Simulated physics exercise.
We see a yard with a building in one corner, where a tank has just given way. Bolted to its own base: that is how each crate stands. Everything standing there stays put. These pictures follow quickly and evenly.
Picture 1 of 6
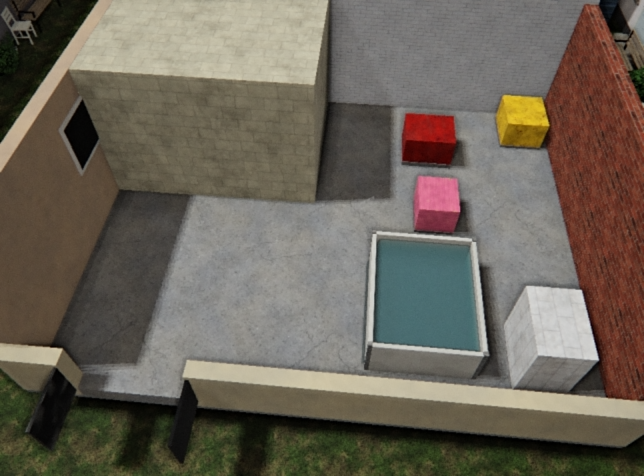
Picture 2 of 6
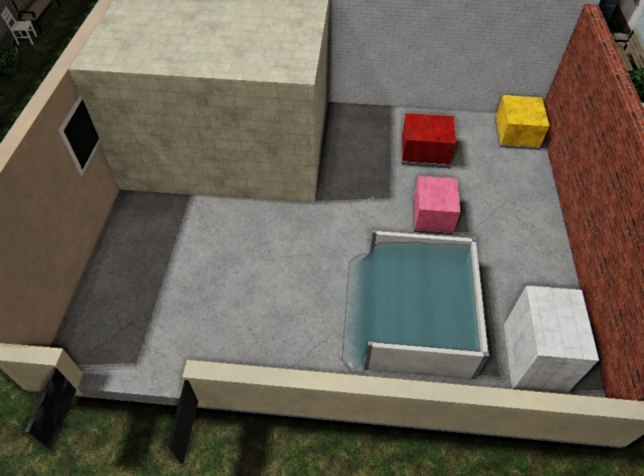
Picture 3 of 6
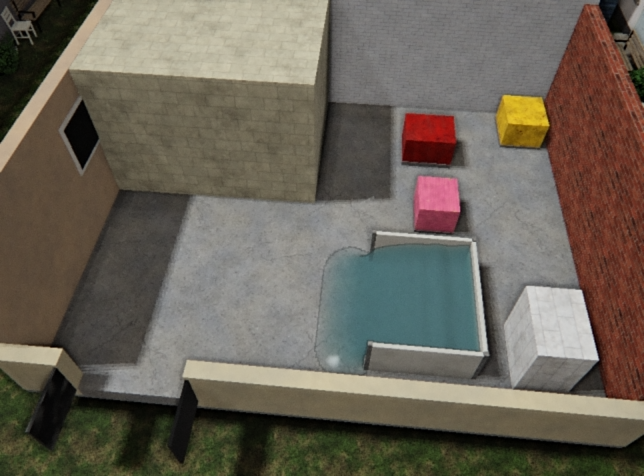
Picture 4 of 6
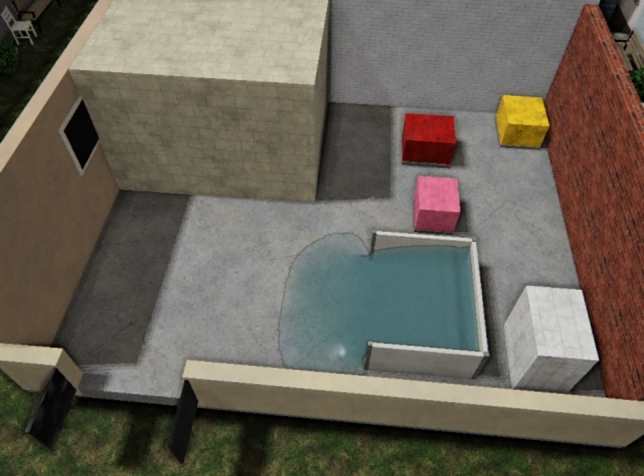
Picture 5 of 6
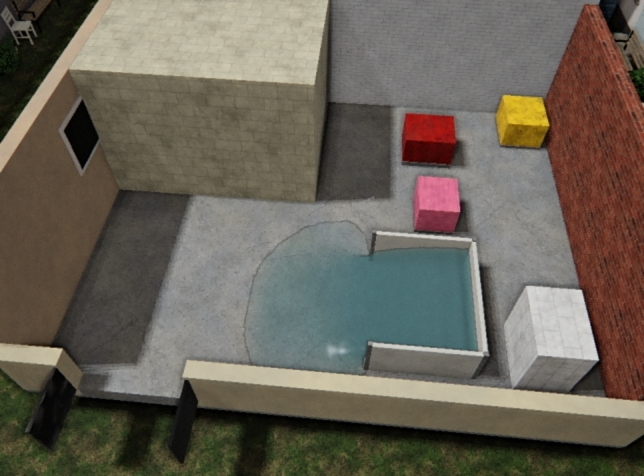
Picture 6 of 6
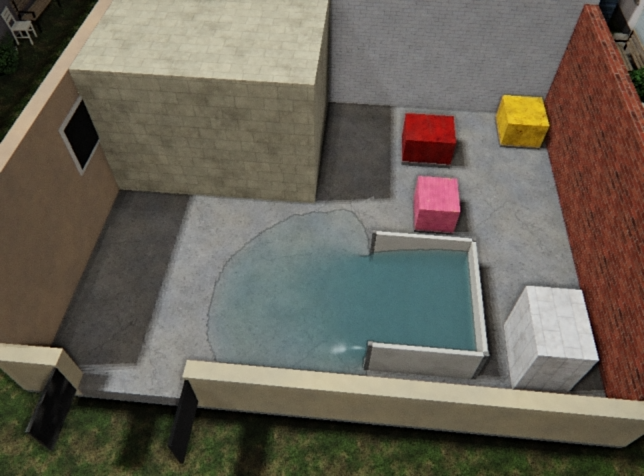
Water poured out through the open left side of a tank in a walled yard, spreading leftward across the grey paving in a widening rounded sheet while the coloured crates stayed still.
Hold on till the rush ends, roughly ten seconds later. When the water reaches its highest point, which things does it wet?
Result: The pink crate will be hit by the water; the red crate will be spared; the yellow crate will be spared.
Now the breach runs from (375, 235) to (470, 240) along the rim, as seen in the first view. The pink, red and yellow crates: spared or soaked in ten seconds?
My reading: The pink crate is wetted, the red crate is wetted, the yellow crate is soaked.
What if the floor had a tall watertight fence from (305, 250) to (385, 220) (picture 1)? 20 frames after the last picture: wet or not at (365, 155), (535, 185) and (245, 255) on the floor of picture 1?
First unwetted, then unwetted, then inundated.
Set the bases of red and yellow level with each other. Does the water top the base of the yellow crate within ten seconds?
Then: The yellow crate is not reached.
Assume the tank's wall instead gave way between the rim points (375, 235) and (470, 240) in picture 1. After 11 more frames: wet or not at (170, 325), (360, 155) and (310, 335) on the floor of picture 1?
In the order given, the spots are not soaked, swamped and not soaked.
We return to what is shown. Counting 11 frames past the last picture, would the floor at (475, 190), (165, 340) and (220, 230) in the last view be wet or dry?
First spared, second inundated, third inundated.
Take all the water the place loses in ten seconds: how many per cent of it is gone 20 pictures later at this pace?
Around 25 percent.
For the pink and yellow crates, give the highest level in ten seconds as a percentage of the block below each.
Roughly 170 per cent, then 0 per cent.
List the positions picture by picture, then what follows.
In the first picture, still water in the open tank at (425, 291).
In the second picture, the front is at (367, 257), out from the gap at (372, 302).
In the third picture, the front is at (332, 371), out from the gap at (372, 303).
In the fourth picture, water pours out at (372, 304) and has run to (326, 240).
In the fifth picture, water pours out at (371, 305) and has run to (260, 365).
In the sixth picture, the front is at (213, 320), out from the gap at (371, 305).
A moment on, water covers 40 % of the floor; the pink crate not reached, the red crate not reached, the yellow crate not reached.
Next, water covers 45 % of the floor; the pink crate not reached, the red crate not reached, the yellow crate not reached.
Then, water covers 45 % of the floor; the pink crate not reached, the red crate not reached, the yellow crate not reached.
Later, water covers 50 % of the floor; the pink crate not reached, the red crate not reached, the yellow crate not reached.
In the end, water covers 65 % of the floor; the pink crate was topped, the red crate stayed above the water, the yellow crate stayed above the water.
